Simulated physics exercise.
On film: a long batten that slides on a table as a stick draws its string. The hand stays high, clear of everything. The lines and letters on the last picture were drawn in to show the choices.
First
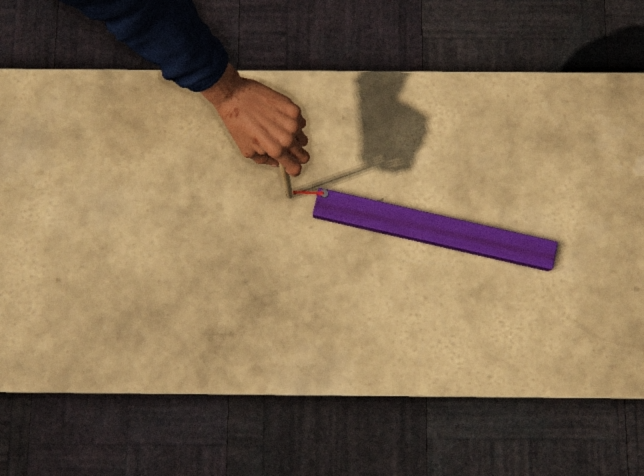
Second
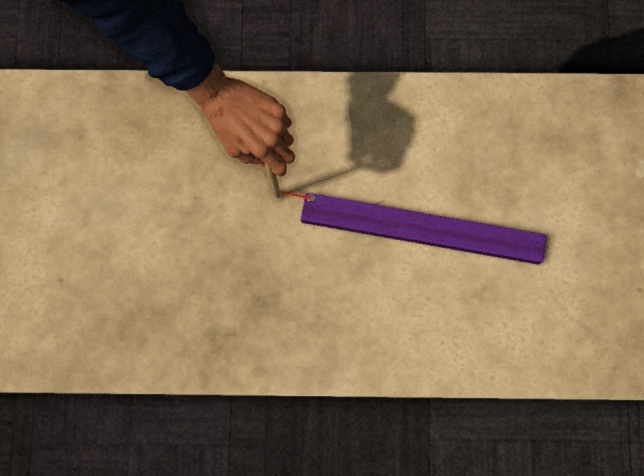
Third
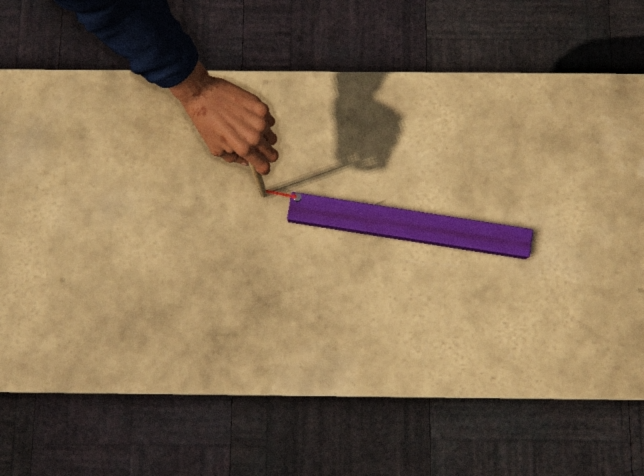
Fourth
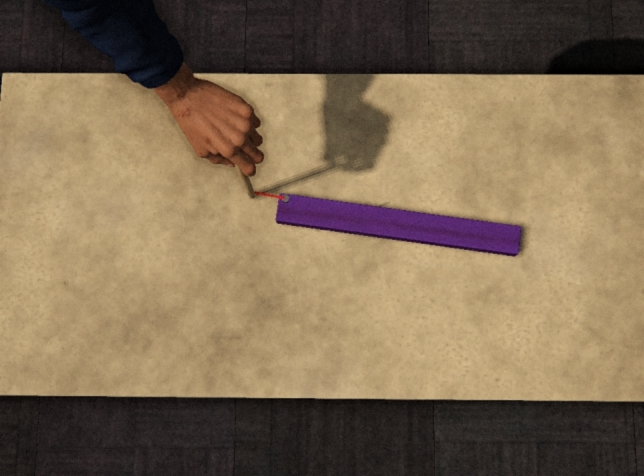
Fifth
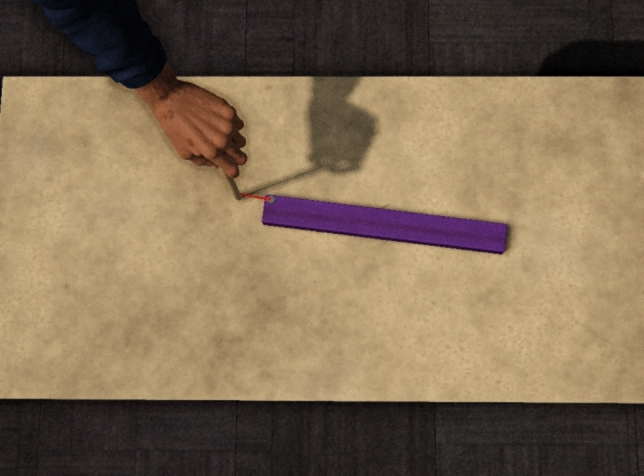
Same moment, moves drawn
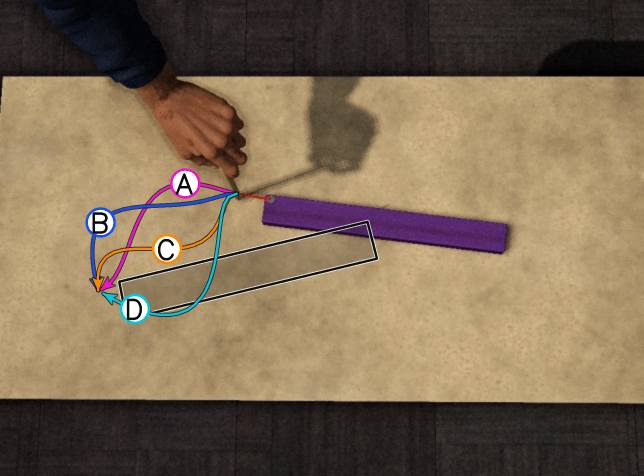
A long purple batten slides slowly left across a mottled tan table, seen from above against a dark floor, its angle levelling slightly as it goes. A hand in a dark blue sleeve, reaching in from the upper left, draws it with a thin stick and a short red string at its left end. The hand's shadow moves left alongside, while the view shifts very slightly.
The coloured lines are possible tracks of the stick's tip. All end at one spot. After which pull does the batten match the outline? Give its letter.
Pull along D.
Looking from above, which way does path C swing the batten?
On that path, anticlockwise.
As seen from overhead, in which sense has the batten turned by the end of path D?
It turns anticlockwise.
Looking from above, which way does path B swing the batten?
On that path, anticlockwise.
On the marked copy, A from (237, 194) via (148, 204) to (101, 289); B from (237, 194) via (132, 208) to (98, 291); C from (237, 194) via (167, 249) to (98, 291); D from (237, 194) via (206, 291) to (103, 294); the outline at (248, 270).
With D. Early on, foot of the stick (214, 265), middle of the batten (359, 233).
Further on, foot of the stick (162, 315), middle of the batten (305, 262).
At the end, foot of the stick (99, 291), middle of the batten (249, 270); it lies in the outline.
As for the rest, A leaves its middle at (242, 237); B leaves its middle at (233, 230); C leaves its middle at (242, 246).
